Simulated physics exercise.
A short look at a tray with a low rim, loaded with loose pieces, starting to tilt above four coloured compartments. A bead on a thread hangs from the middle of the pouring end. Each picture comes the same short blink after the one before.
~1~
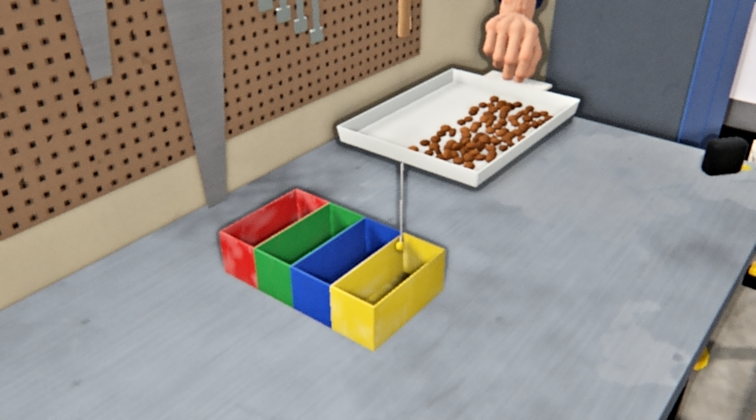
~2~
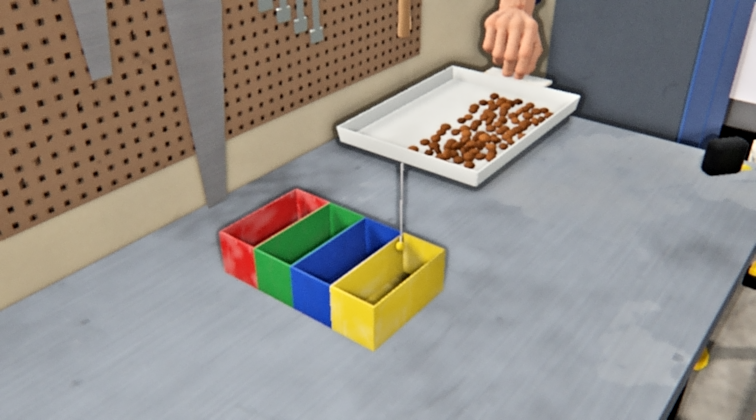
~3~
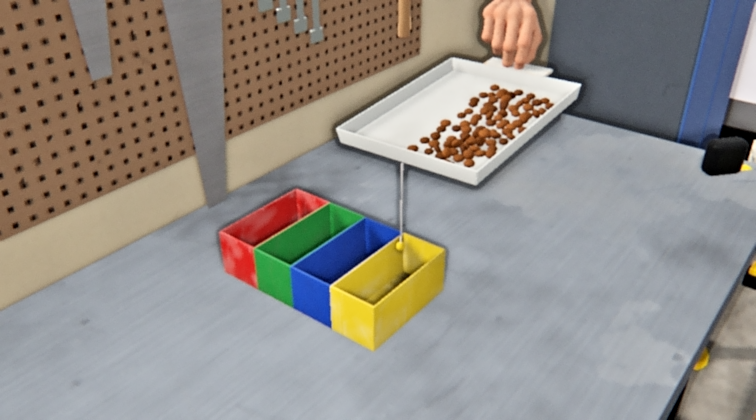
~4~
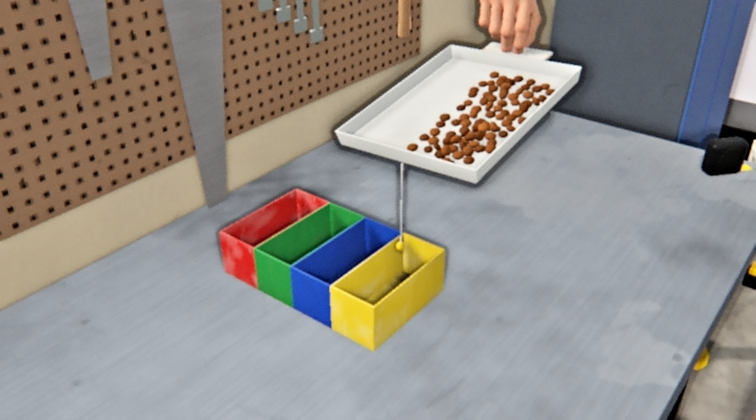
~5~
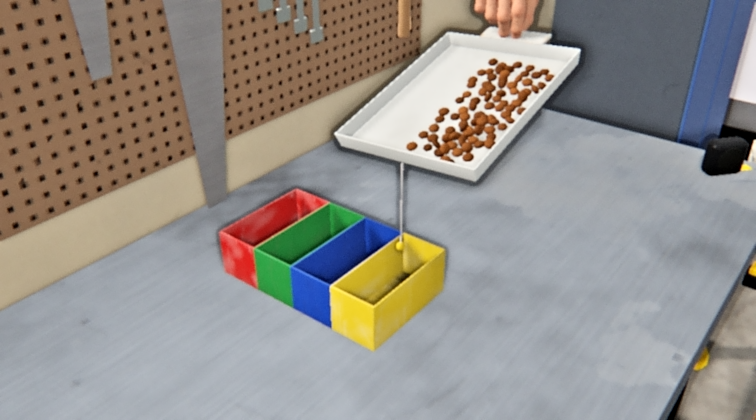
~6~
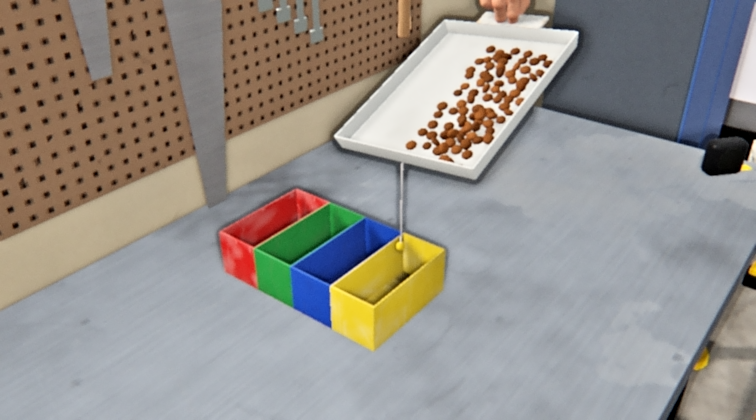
A hand grips the far edge of a white low-rimmed tray above a grey workbench, seen from above at an angle, with a brown pegboard behind. Brown pieces of kibble lie in the tray, a yellow bead hangs on a thread below, and red, green, blue and yellow compartments sit in a row. The hand gradually raises the far end, tilting the tray toward its near-left corner, while the camera stays still.
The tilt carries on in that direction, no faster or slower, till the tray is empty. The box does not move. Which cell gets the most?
It favours the blue compartment.
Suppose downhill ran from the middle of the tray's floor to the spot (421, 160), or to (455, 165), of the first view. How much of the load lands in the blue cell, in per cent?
Roughly 10 per cent, and 0 per cent.
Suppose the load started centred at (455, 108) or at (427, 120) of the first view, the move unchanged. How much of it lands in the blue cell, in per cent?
About 70 and 60 per cent.
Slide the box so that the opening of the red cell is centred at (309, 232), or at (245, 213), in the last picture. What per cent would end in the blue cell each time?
Roughly 40 per cent, and 30 per cent.
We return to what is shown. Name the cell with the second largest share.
In second place: That yellow cell.
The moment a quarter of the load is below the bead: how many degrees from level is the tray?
Near 85 degrees.
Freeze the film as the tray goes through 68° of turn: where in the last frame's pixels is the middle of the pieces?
Around (389, 145).
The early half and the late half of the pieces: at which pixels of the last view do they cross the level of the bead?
Around (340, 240) and then (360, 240).
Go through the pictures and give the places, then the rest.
Corners of the pouring end (341, 126) and (477, 171), level; middle of the load (481, 136), bits of dog kibble; bead on its thread (401, 246); red cell (239, 256); green cell (274, 274); blue cell (312, 293); yellow cell (353, 314), in the first frame.
Corners of the pouring end (341, 127) and (477, 171), level; middle of the load (481, 135), in the second frame.
Corners of the pouring end (340, 128) and (476, 170), tipped barely, lowest at the left corner; middle of the load (481, 130), in the third frame.
Corners of the pouring end (339, 131) and (475, 168), tipped a little, lowest at the left corner; middle of the load (480, 123), in the fourth frame.
Corners of the pouring end (338, 133) and (473, 167), tipped clearly, lowest at the left corner; middle of the load (479, 116), in the fifth frame.
Corners of the pouring end (338, 135) and (472, 166), tipped clearly, lowest at the left corner; middle of the load (478, 109); red cell (239, 256); green cell (274, 274); blue cell (312, 293); yellow cell (353, 314), in the sixth frame.
Just after the last frame, tray tipped steeply; almost all on the tray; about a tenth falling or outside the box.
A moment on, tray tipped past a quarter turn; roughly a quarter on the tray; roughly a third in the blue cell; roughly a quarter in the yellow cell; about a tenth in the green cell; roughly a quarter falling or outside the box.
Further on, tray tipped past a quarter turn; roughly half in the blue cell; roughly a third in the yellow cell; about a tenth in the green cell; just a few falling or outside the box.
When it is over, tray tipped past a quarter turn; roughly half in the blue cell; roughly a third in the yellow cell; about a tenth in the green cell; not one in the red cell; just a few outside the box.
